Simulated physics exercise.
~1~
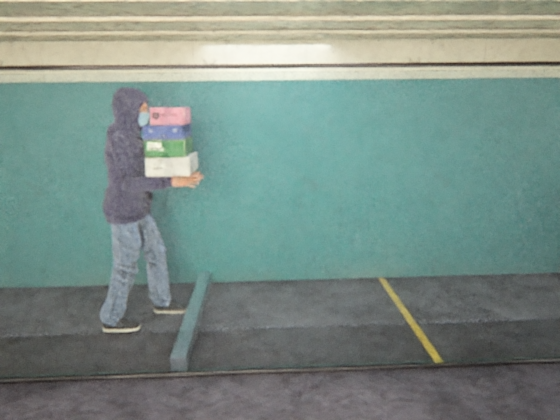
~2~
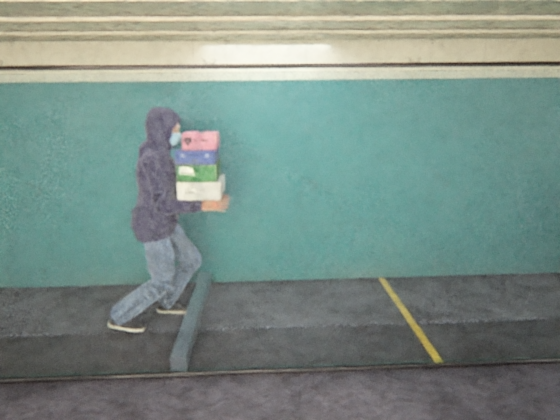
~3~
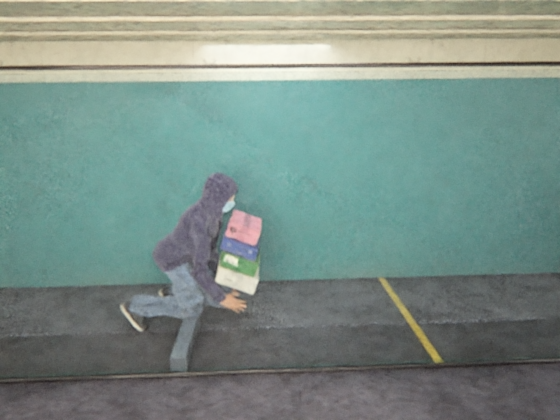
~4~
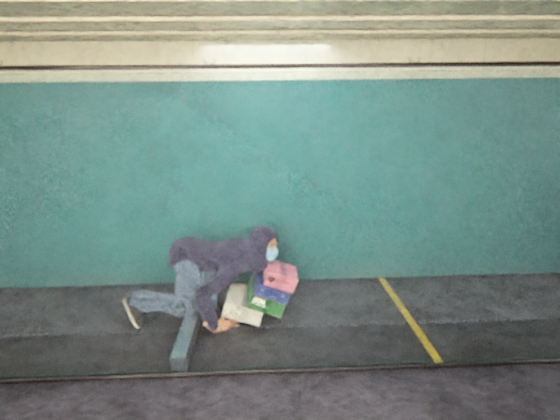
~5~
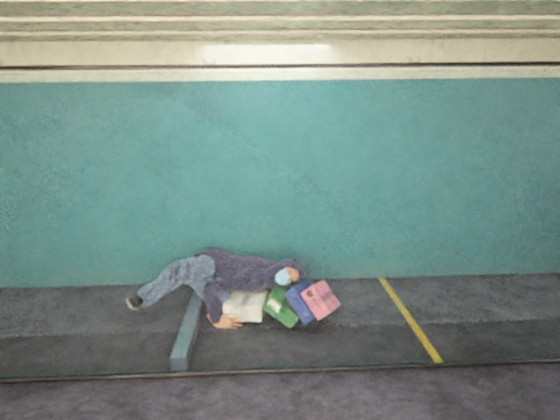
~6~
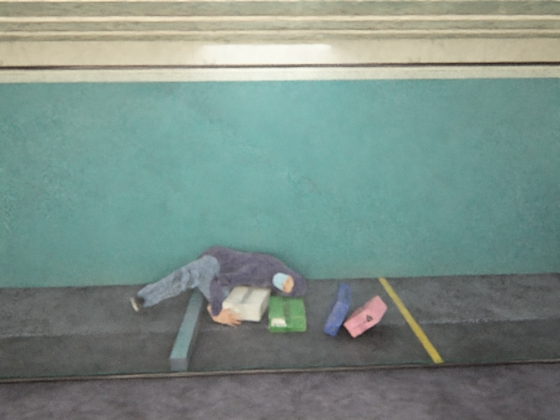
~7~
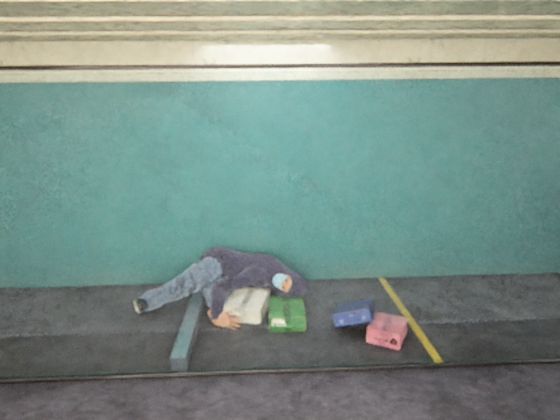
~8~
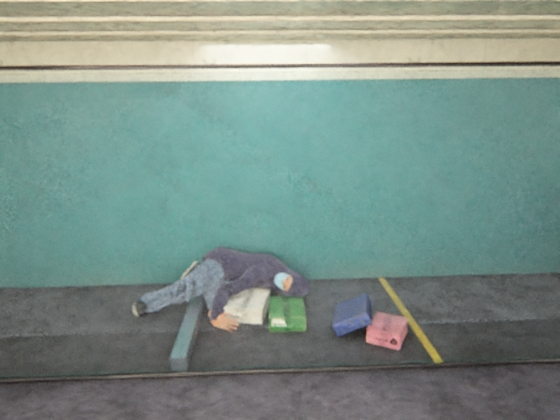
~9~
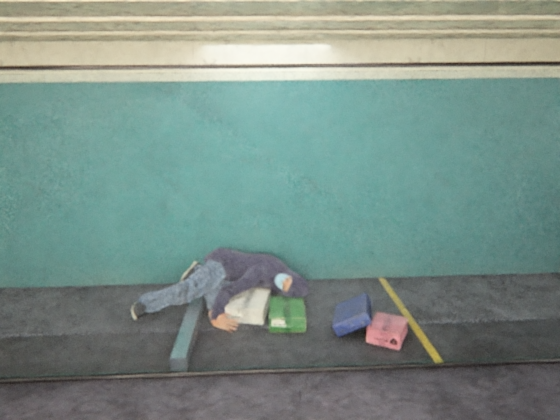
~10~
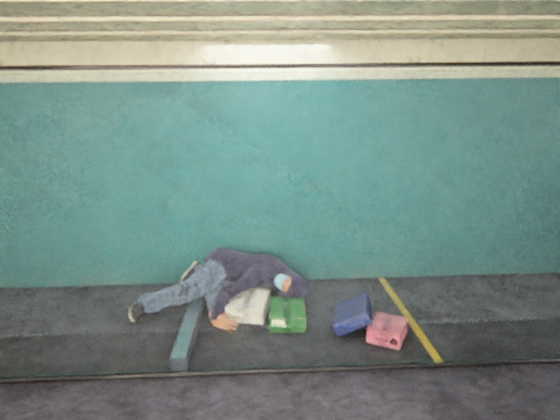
A person carrying four stacked boxes trips over a rail, spilling them short of a yellow line.
